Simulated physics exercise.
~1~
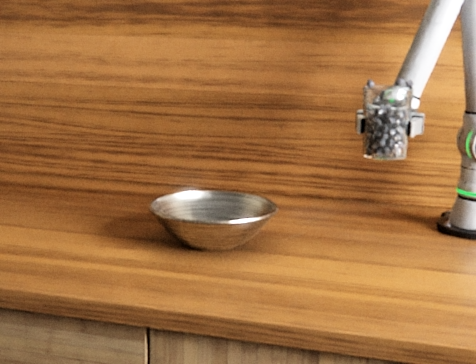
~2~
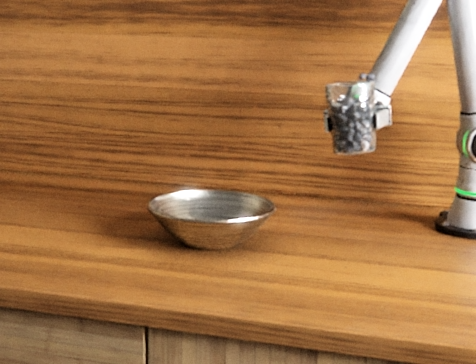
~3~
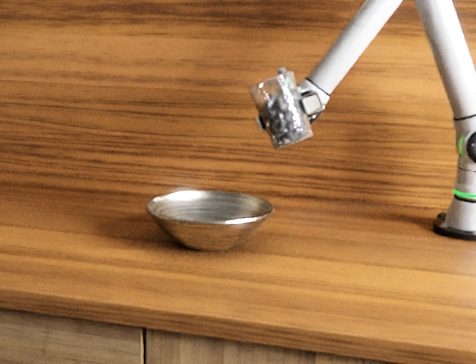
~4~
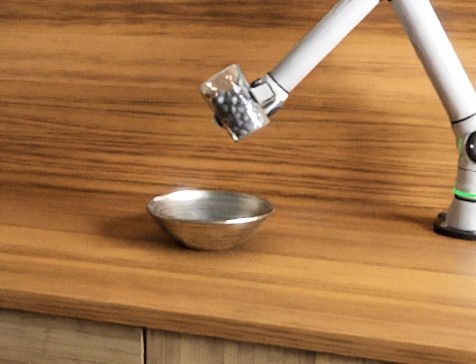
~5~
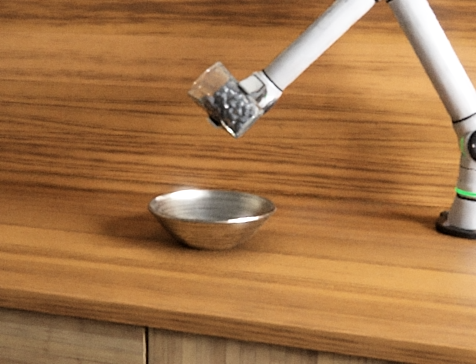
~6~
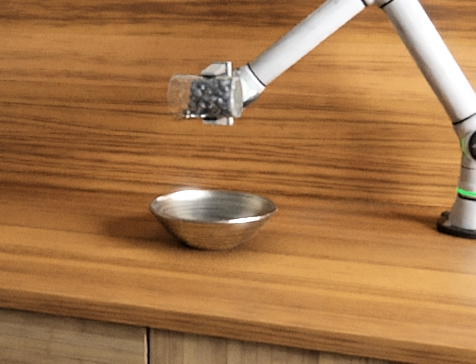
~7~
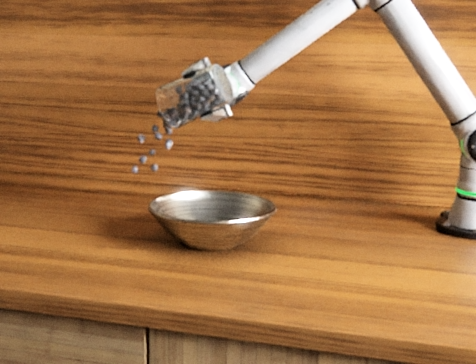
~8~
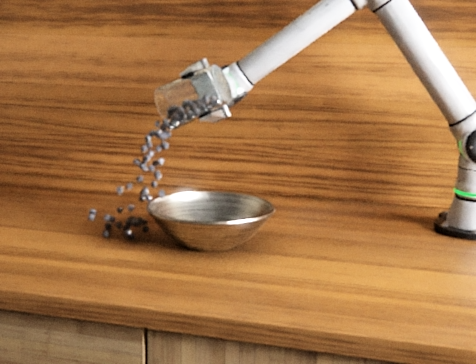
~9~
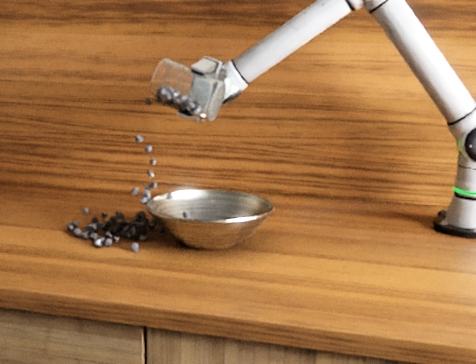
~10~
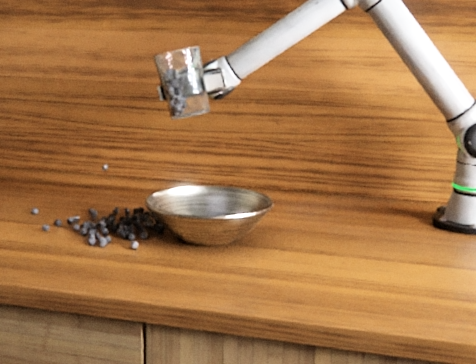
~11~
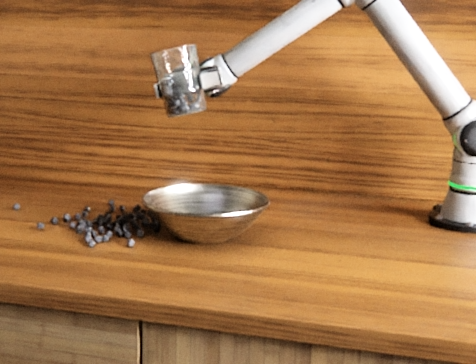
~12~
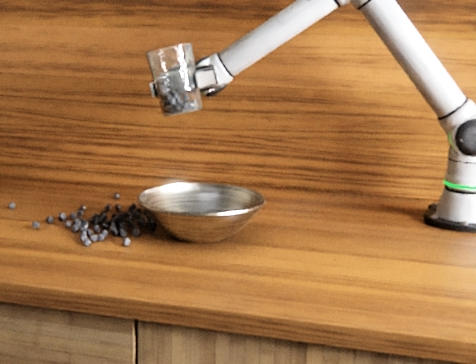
A pale grey robot arm, reaching in from the right, carries a clear beaker of small dark grey pebbles above a wooden counter with a wood-grain wall behind, seen from the front and slightly above. A shallow silvery metal bowl sits on the counter. The arm swings the beaker left, leaning it as it goes, then tips it past its side just beyond the bowl's left edge. Pebbles pour down, and most land on the wood beside the bowl. The arm tilts the beaker back nearly upright with some pebbles still inside, leaving a scattered dark heap left of the bowl.
